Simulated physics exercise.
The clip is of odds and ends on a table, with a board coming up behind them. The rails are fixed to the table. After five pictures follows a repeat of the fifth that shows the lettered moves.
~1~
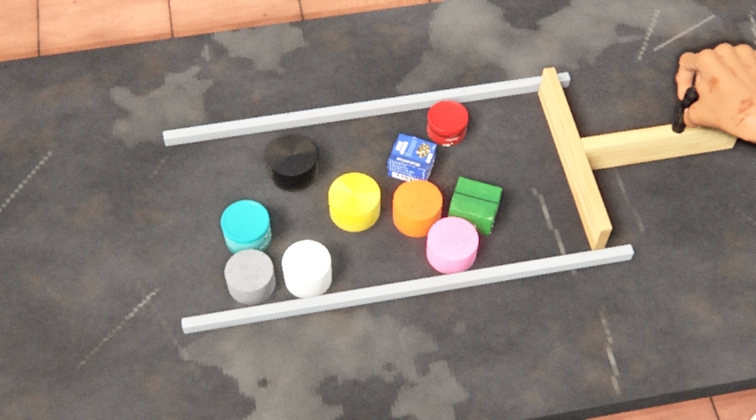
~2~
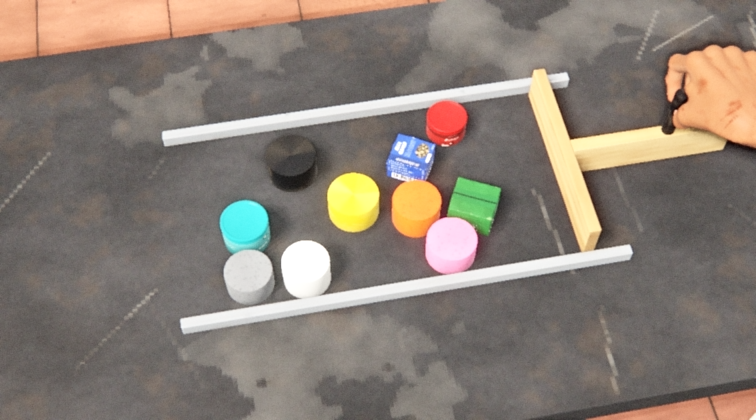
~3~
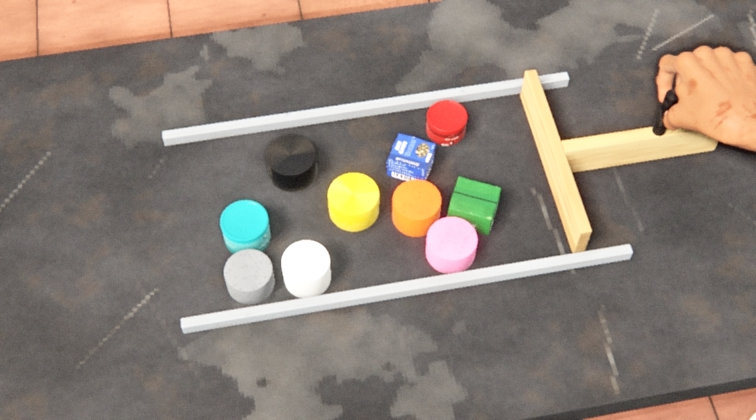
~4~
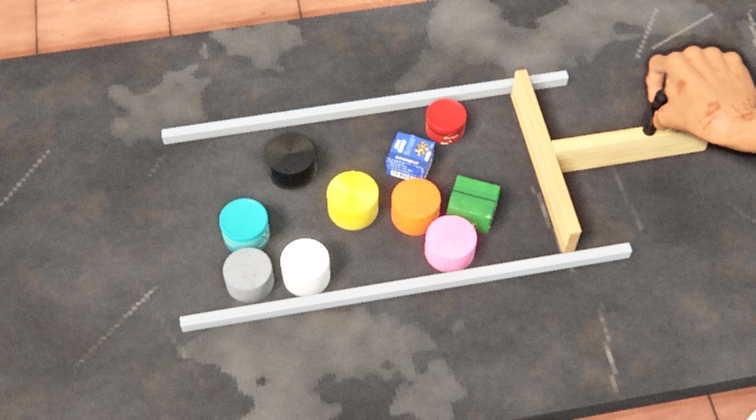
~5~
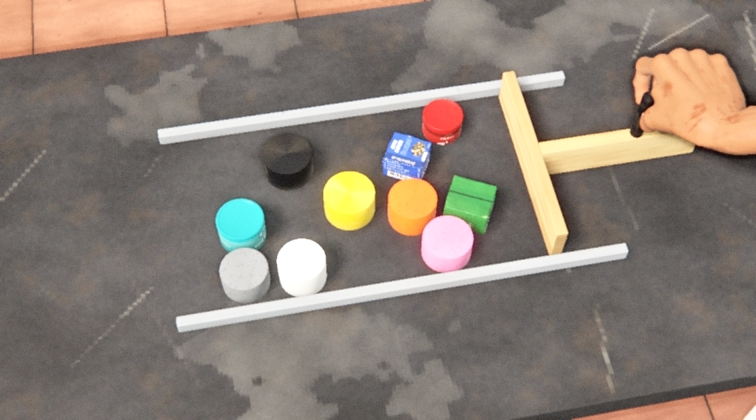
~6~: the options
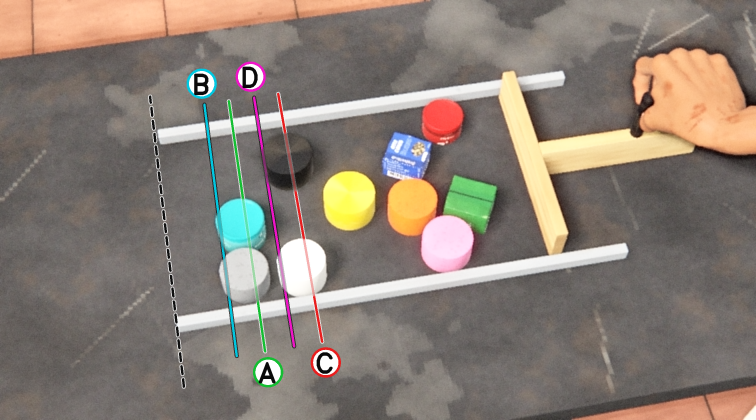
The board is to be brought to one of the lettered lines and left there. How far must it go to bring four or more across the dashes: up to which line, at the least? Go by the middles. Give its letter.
The first such stop is B.
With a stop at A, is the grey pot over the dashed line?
Yes.
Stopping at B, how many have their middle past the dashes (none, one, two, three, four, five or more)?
It has five or more across.
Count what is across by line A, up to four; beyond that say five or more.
It has two across.
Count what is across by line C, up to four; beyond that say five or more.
In all, none.
On the marked copy, A at (246, 217); B at (219, 221); C at (299, 209); D at (273, 213); the dashed line at (166, 229).
Following B. Soon after the start, board (424, 166); grey pot (246, 276); turquoise tub (242, 228); none across.
Later, board (310, 183); grey pot (197, 283); turquoise tub (198, 225); none across.
In the end, board (220, 197); grey pot (110, 285); turquoise tub (107, 240); six across.
As for the rest, A gets only two across; C gets none across; D gets only two across.
